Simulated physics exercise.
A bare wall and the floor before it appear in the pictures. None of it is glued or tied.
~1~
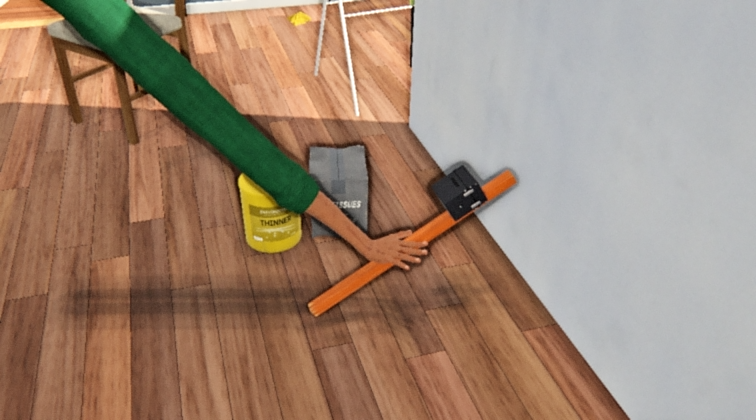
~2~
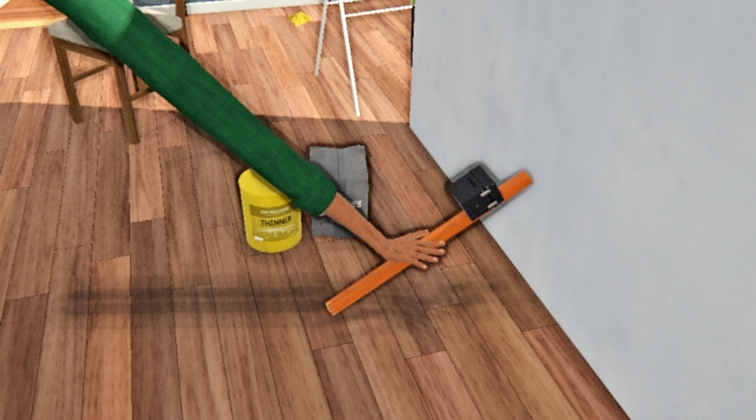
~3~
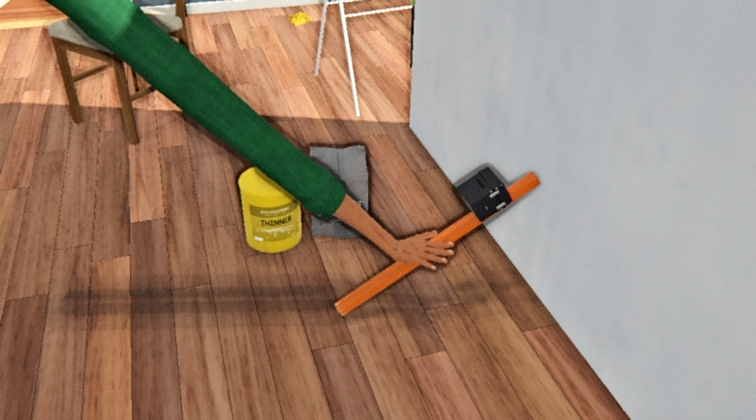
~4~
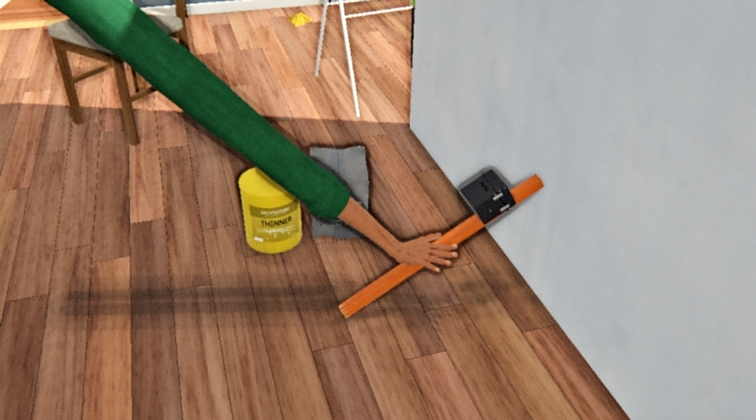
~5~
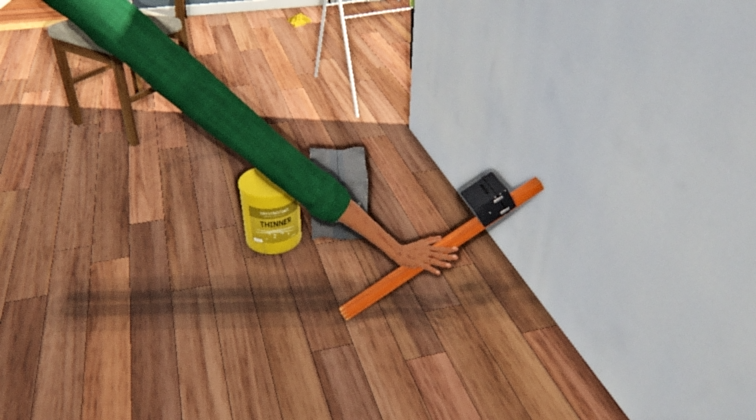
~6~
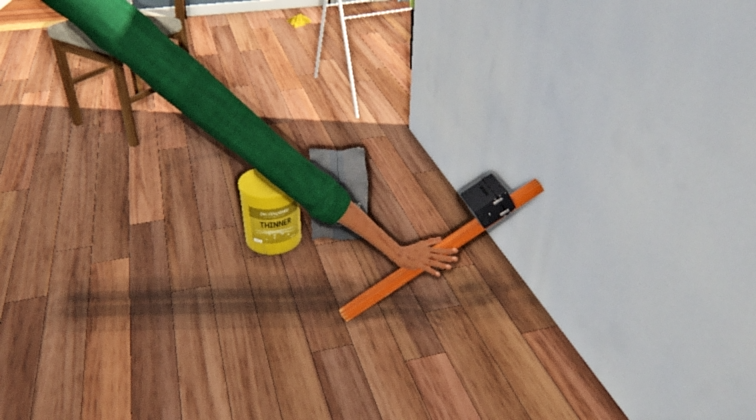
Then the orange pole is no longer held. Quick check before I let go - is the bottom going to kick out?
It drops lower.
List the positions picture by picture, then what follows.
On its way; orange pole (411, 244); grey box (338, 191), in the first frame.
On its way; orange pole (428, 244); grey box (339, 191), in the second frame.
On its way; orange pole (436, 245); grey box (339, 191), in the third frame.
On its way; orange pole (440, 247); grey box (339, 192), in the fourth frame.
Leant on the wall, still held; orange pole (440, 249); grey box (338, 193), in the fifth frame.
Leant on the wall, still held; orange pole (440, 251); grey box (338, 193), in the sixth frame.
Then, 0.30 s later than the last frame, orange pole sunk by 18° near (427, 278).
Then, 0.50 s later than the last frame, orange pole sunk by 33° near (417, 279).
Then, 1.10 s later than the last frame, orange pole sunk by 31° near (406, 303).
When it is over, moved from the start, orange pole; the other 2 as before. End places, in pixels of the last picture, orange pole near (406, 303). The pole gives way.
